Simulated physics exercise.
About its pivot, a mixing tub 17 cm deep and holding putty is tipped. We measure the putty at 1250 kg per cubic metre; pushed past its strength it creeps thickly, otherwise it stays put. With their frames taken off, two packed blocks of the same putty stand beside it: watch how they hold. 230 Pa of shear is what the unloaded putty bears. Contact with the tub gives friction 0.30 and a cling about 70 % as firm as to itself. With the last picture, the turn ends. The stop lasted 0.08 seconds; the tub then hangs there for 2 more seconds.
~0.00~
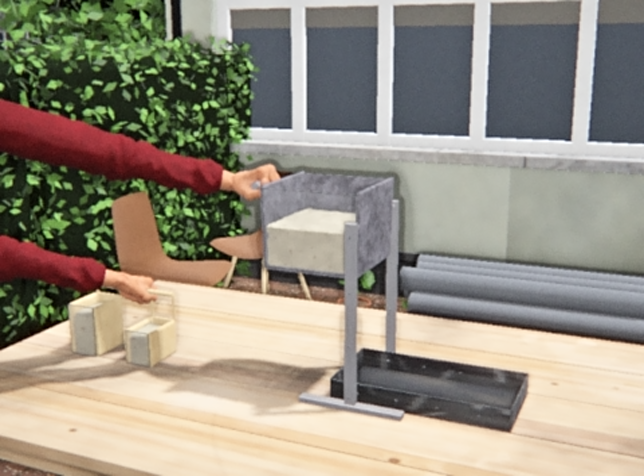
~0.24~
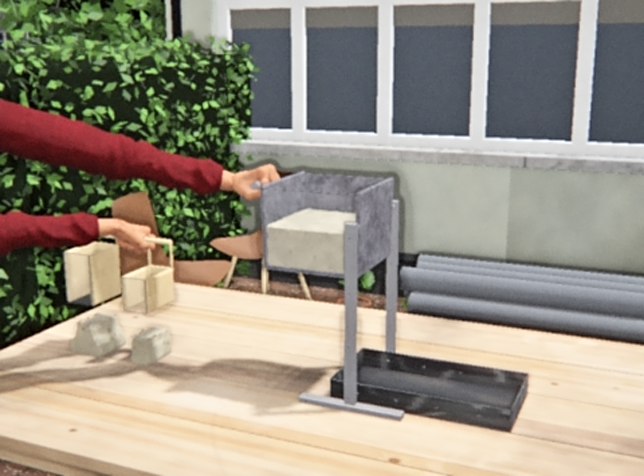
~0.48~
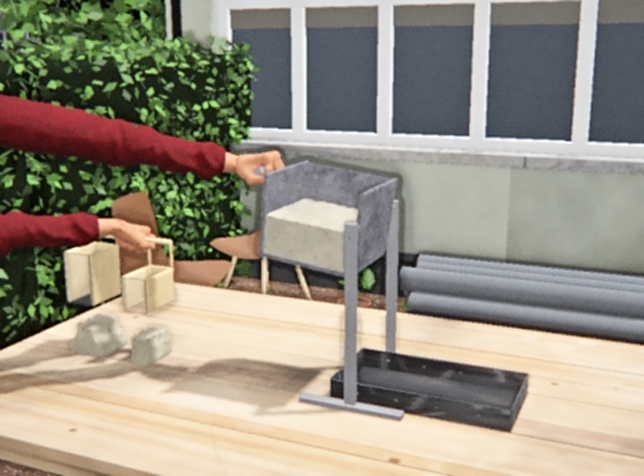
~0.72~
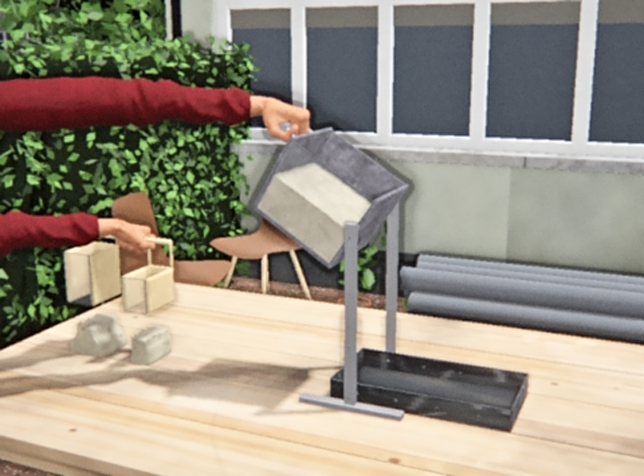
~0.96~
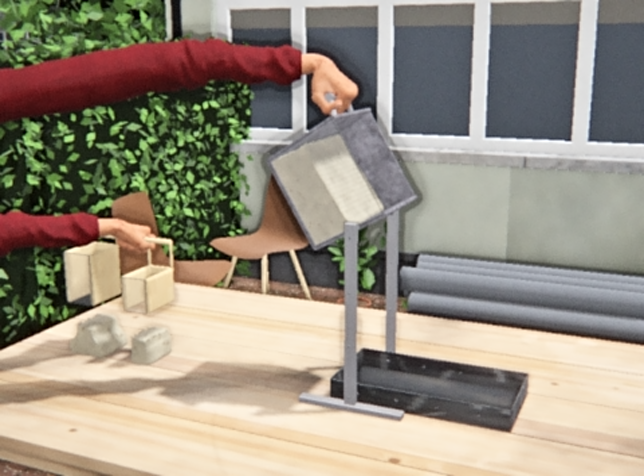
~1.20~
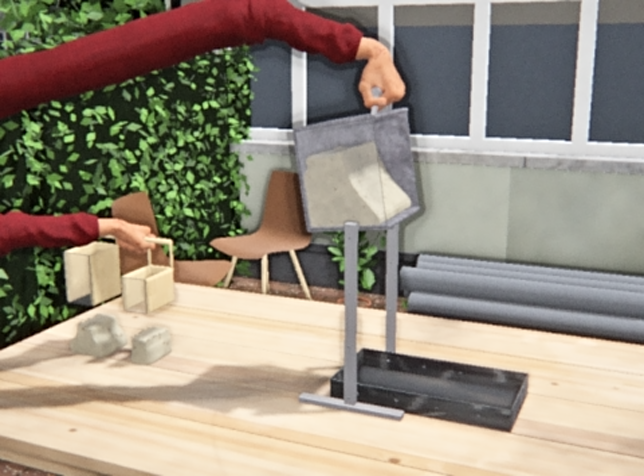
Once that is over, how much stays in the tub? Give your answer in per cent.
Some 78 percent stays.
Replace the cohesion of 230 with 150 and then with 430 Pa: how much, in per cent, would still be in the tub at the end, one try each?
Try one gives 65 per cent, try two gives 100 per cent.
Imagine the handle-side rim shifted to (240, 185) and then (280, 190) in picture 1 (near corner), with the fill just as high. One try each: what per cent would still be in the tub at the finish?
First try 55 per cent, second try 100 per cent.
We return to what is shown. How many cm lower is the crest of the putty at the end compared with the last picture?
6 cm or so.
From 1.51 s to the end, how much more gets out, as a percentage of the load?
About 7 percent.
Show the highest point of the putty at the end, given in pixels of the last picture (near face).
Around (335, 183).
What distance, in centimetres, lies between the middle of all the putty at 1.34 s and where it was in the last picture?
Something like 3 cm, I'd say.
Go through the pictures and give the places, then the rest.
Handle-side rim at (264, 187), tilt 0 degrees; crest of the putty at (354, 234); block heights 11 cm, 7.1 cm (left to right), in the first picture.
Handle-side rim at (264, 187), tilt 0 degrees; crest of the putty at (354, 234); block heights 8.1 cm, 6.9 cm (left to right), in the second picture.
Handle-side rim at (268, 176), tilt 7 degrees; crest of the putty at (270, 215); block heights 7.8 cm, 6.8 cm (left to right), in the third picture.
Handle-side rim at (293, 140), tilt 33 degrees; crest of the putty at (278, 177); block heights 7.8 cm, 6.8 cm (left to right), in the fourth picture.
Handle-side rim at (334, 120), tilt 59 degrees; crest of the putty at (300, 146); block heights 7.8 cm, 6.8 cm (left to right), in the fifth picture.
Handle-side rim at (374, 120), tilt 81 degrees; crest of the putty at (340, 154); block heights 7.8 cm, 6.8 cm (left to right), in the sixth picture.
After 1.34 s, the tub is at 81 degrees and holds 96 %.
After 1.51 s, the tub is at 81 degrees and holds 85 %.
After 1.68 s, the tub is at 81 degrees and holds 78 %.
After 1.85 s, the tub is at 81 degrees and holds 78 %.
After 3.20 s, the tub is at 81 degrees and holds 78 %.
